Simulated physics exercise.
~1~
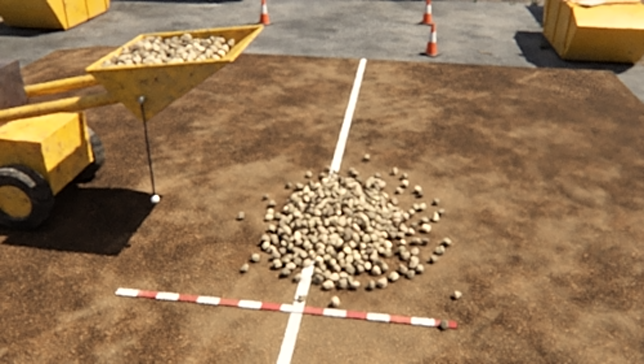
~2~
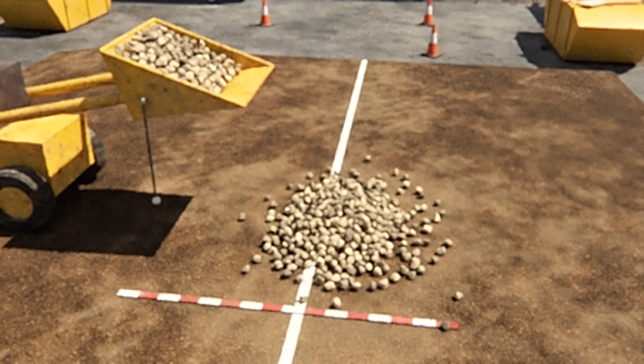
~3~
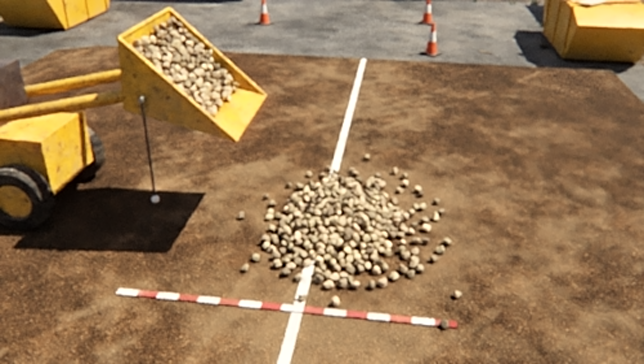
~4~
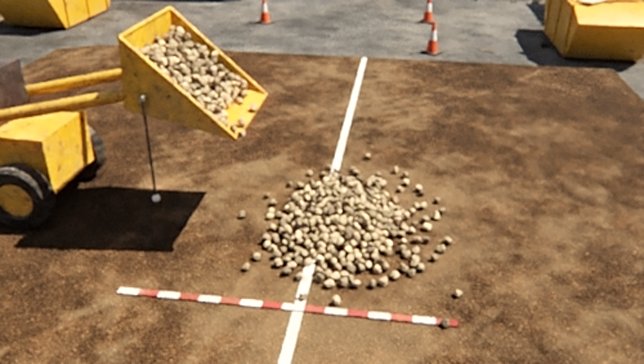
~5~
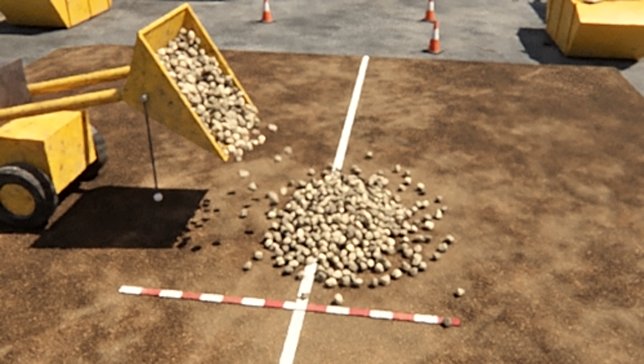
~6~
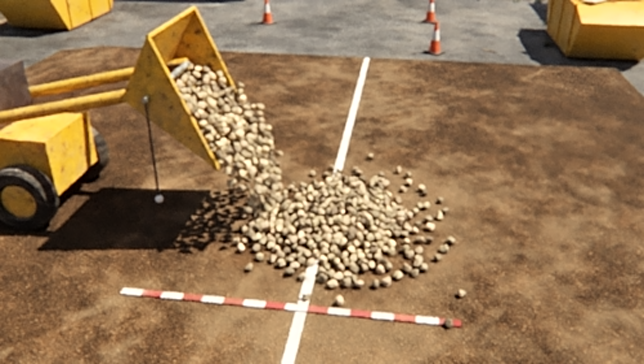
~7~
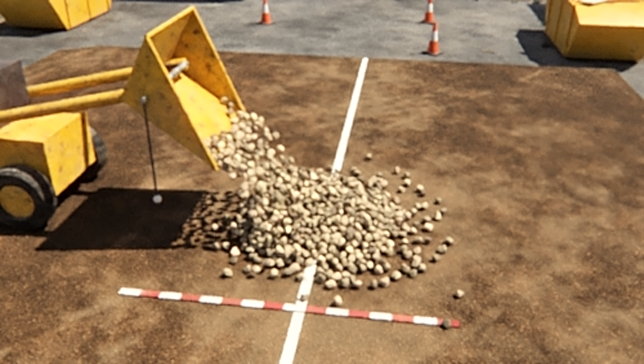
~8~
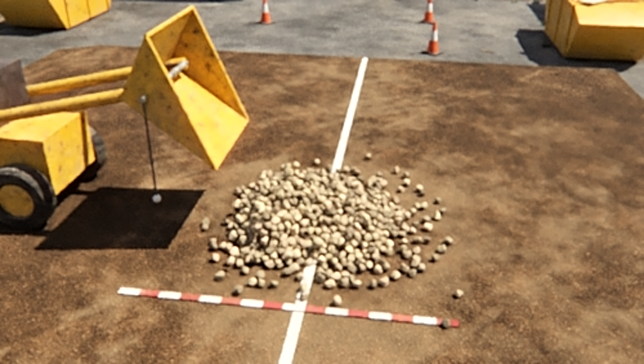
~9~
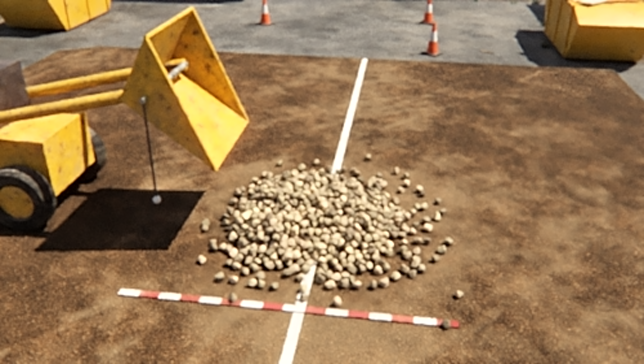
A yellow loader's bucket full of pale round stones tipped forward, paused briefly, then tilted further until the stones poured out onto the left side of a pile lying across a white line, leaving the bucket empty and the heap wider.
